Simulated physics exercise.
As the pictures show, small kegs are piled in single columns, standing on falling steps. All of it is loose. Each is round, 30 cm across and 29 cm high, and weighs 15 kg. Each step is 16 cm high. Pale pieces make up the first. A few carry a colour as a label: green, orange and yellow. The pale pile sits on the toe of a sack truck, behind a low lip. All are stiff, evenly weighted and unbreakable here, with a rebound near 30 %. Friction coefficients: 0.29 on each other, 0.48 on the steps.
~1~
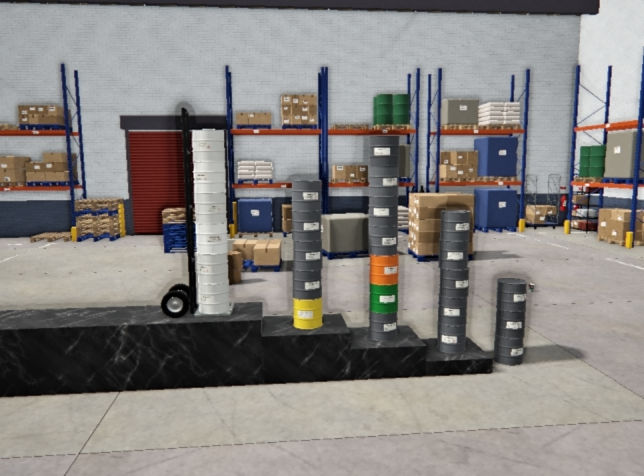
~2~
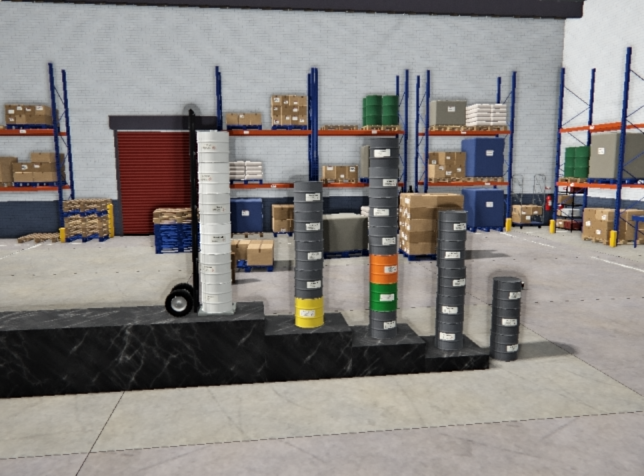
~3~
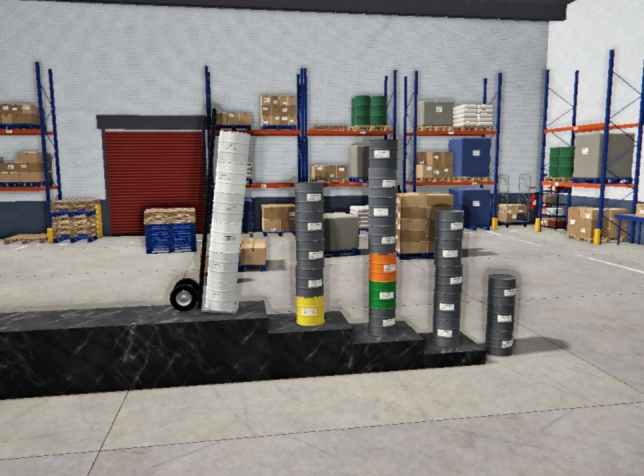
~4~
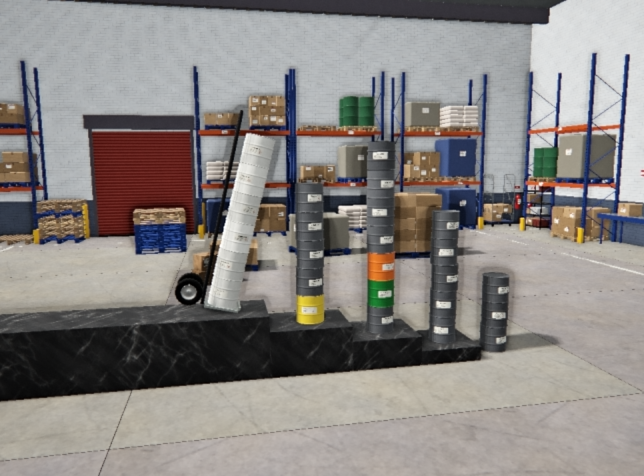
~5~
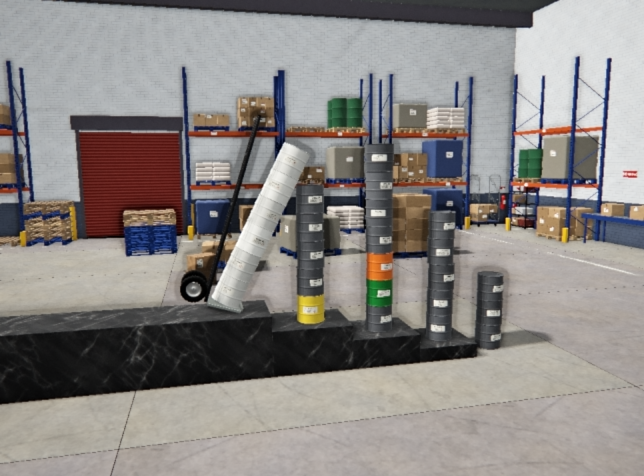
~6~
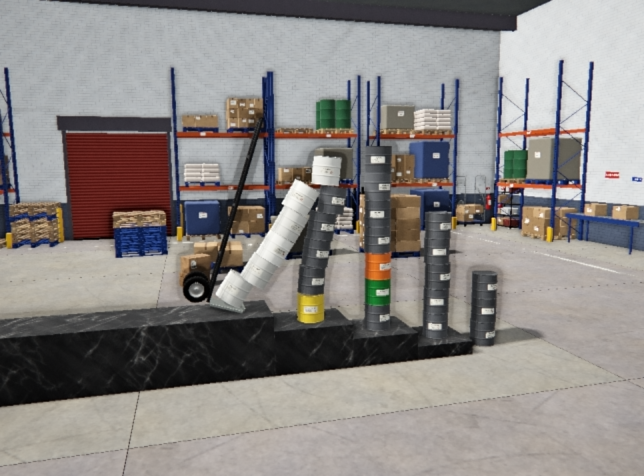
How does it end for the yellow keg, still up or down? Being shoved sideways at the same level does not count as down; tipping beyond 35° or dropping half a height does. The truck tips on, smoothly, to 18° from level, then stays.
That keg remains up.
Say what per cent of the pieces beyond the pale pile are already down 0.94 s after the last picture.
By then 25 per cent.
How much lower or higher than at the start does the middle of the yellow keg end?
It ends some 0 cm lower.
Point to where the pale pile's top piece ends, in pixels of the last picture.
Near (505, 361).
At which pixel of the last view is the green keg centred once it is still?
Around (408, 310).
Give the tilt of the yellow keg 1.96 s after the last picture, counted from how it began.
About 0°.
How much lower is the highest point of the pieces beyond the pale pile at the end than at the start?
Some 155 cm lower.
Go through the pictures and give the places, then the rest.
In the first picture (we follow the side turned to the camera; the camera moves round a little), truck frame (185, 152) 0° forward; yellow keg (309, 314); orange keg (387, 270); green keg (387, 299); no other piece has moved.
Truck frame (192, 153) 1° forward; yellow keg (311, 313), in the second picture.
Truck frame (211, 151) 6° forward, top of the pale pile leaning 7°; yellow keg (312, 311); no other piece has moved, in the third picture.
Truck frame (234, 151) 13° forward, top of the pale pile leaning 15°; yellow keg (312, 310); no other piece has moved, in the fourth picture.
Truck frame (248, 154) 18° forward, top of the pale pile leaning 26°; yellow keg (313, 310); no other piece has moved, in the fifth picture.
Truck frame (251, 156) 18° forward, top of the pale pile leaning 6°; yellow keg (314, 309); orange keg (382, 267); green keg (382, 292); steepest lean 9°, the keg at (336, 201); 4 stirred so far, in the sixth picture.
Then, 0.94 s on from the sixth picture, 6 of the pale pile down; 5 of the 20 other kegs down; yellow keg unmoved; green keg tipped 18°.
Then, 1.96 s on from the sixth picture, 6 of the pale pile down; 16 of the 20 other kegs down; yellow keg unmoved; orange keg on its side.
Finally, 6 of the pale pile down; 16 of the 20 other kegs down; yellow keg unmoved; orange keg on its side; green keg tipped 26°, 31 cm lower. Seen by the last camera, middles, yellow keg near (312, 306), orange keg near (373, 315).
